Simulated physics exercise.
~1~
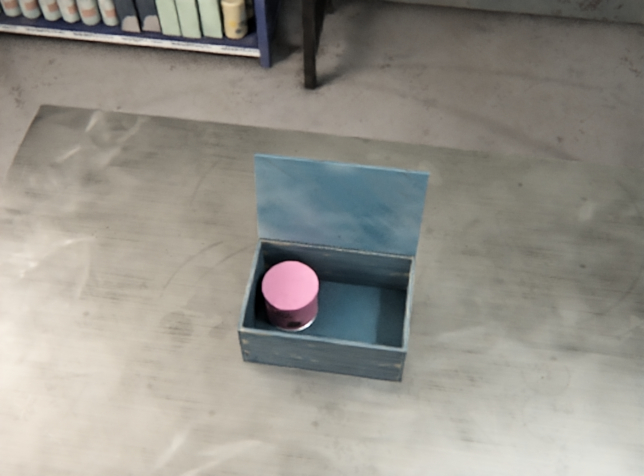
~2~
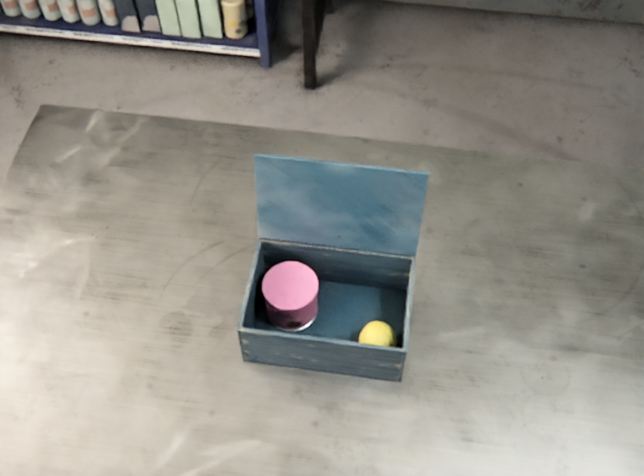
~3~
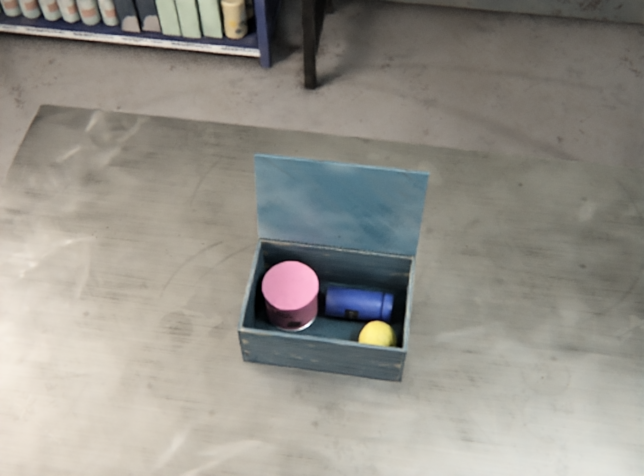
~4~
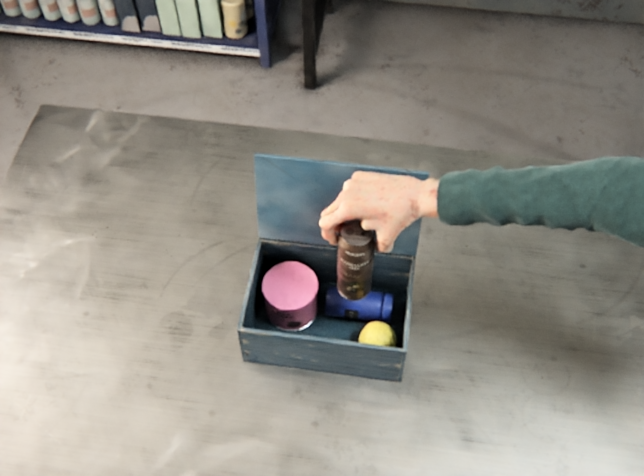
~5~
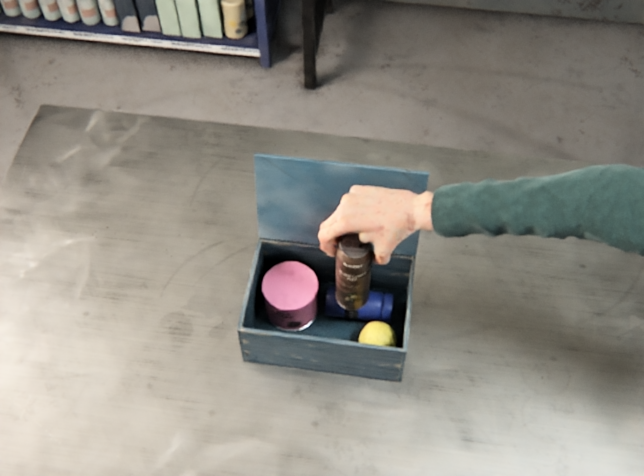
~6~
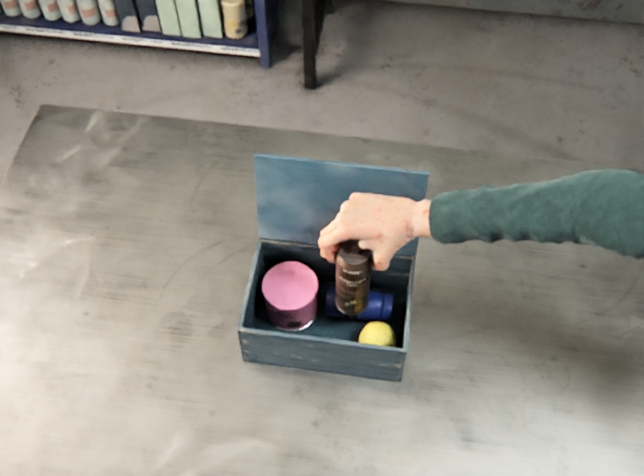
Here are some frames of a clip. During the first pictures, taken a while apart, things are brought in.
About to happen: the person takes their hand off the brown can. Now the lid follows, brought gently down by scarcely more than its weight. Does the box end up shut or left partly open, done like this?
It ends up partly open.
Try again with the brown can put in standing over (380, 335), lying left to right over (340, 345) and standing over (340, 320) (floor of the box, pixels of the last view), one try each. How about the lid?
So: First open, second shut tight, third open.
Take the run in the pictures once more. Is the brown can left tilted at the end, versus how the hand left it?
Well, it ends up skewed.
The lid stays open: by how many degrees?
Near 20°.
Then, 1.00 s past the last view, lid starting down; brown can rocked 43° from its first pose near (350, 316); blue shaker displaced a little.
Then, 1.60 s past the last view, lid 57° above the rim; brown can rocked 43° from its first pose near (350, 316); blue shaker displaced a little.
Then, 2.20 s past the last view, lid 22° above the rim; brown can rocked 43° from its first pose near (349, 316); blue shaker displaced a little.
Finally, lid 22° above the rim; down or leaning hard in the box, brown can; the other 3 still in place. Final places as the last picture's camera would see them, brown can near (349, 316).
